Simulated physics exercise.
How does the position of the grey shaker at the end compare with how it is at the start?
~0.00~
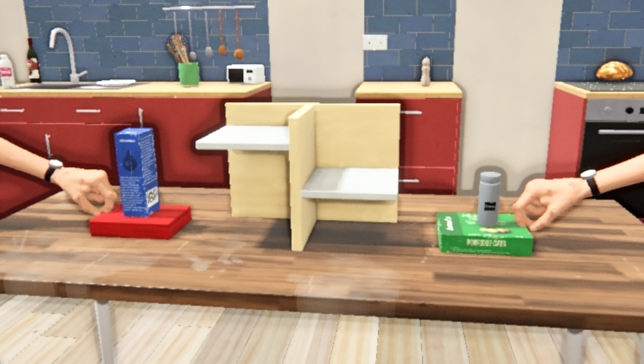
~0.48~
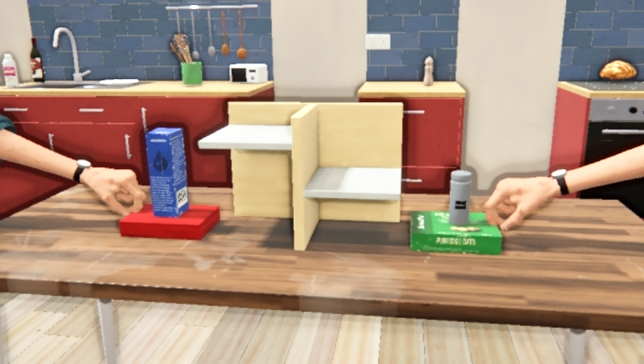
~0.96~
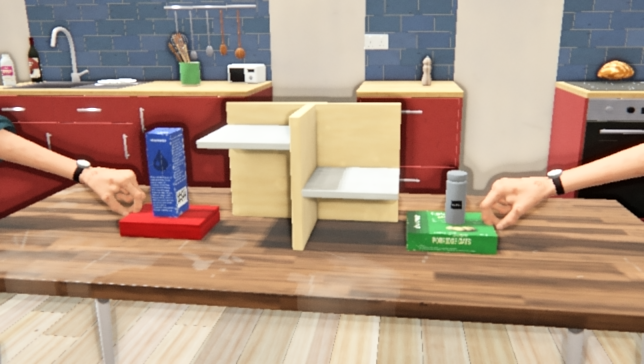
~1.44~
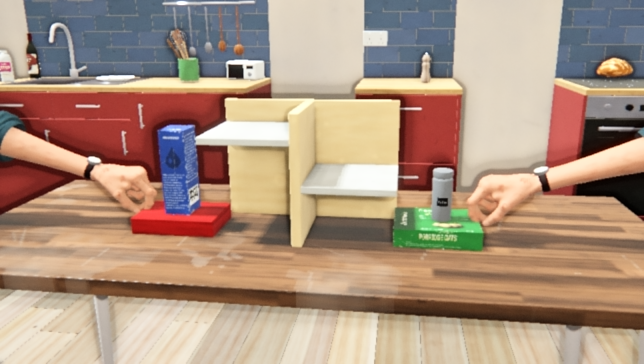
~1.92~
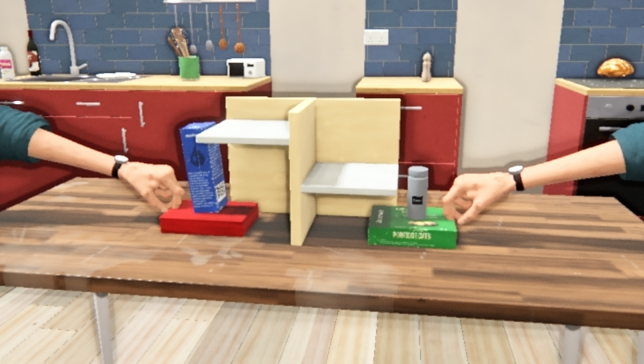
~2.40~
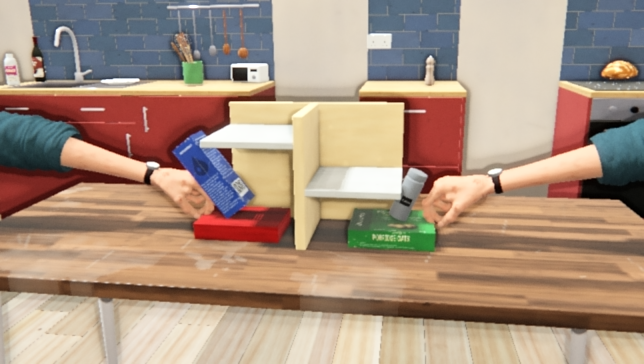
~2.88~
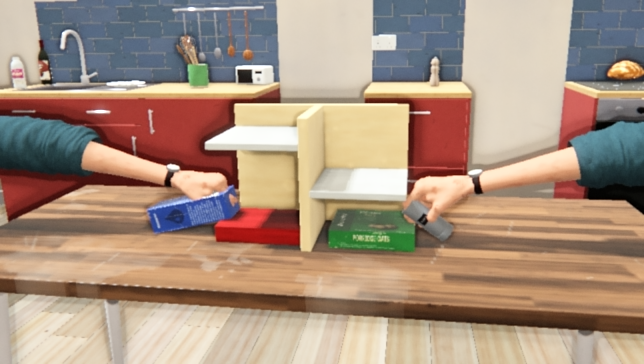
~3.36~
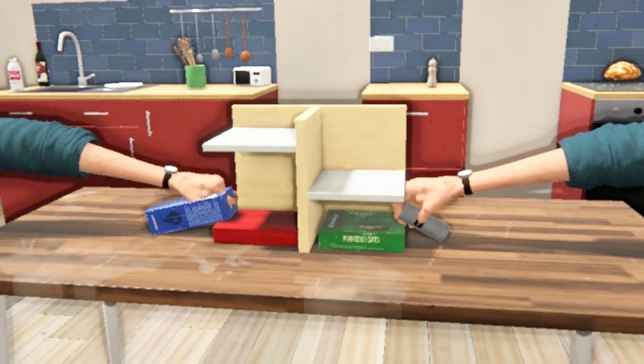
At the start the grey shaker stands upright on top of the green packet, but by the end it has been knocked over onto its side at the packet's right.
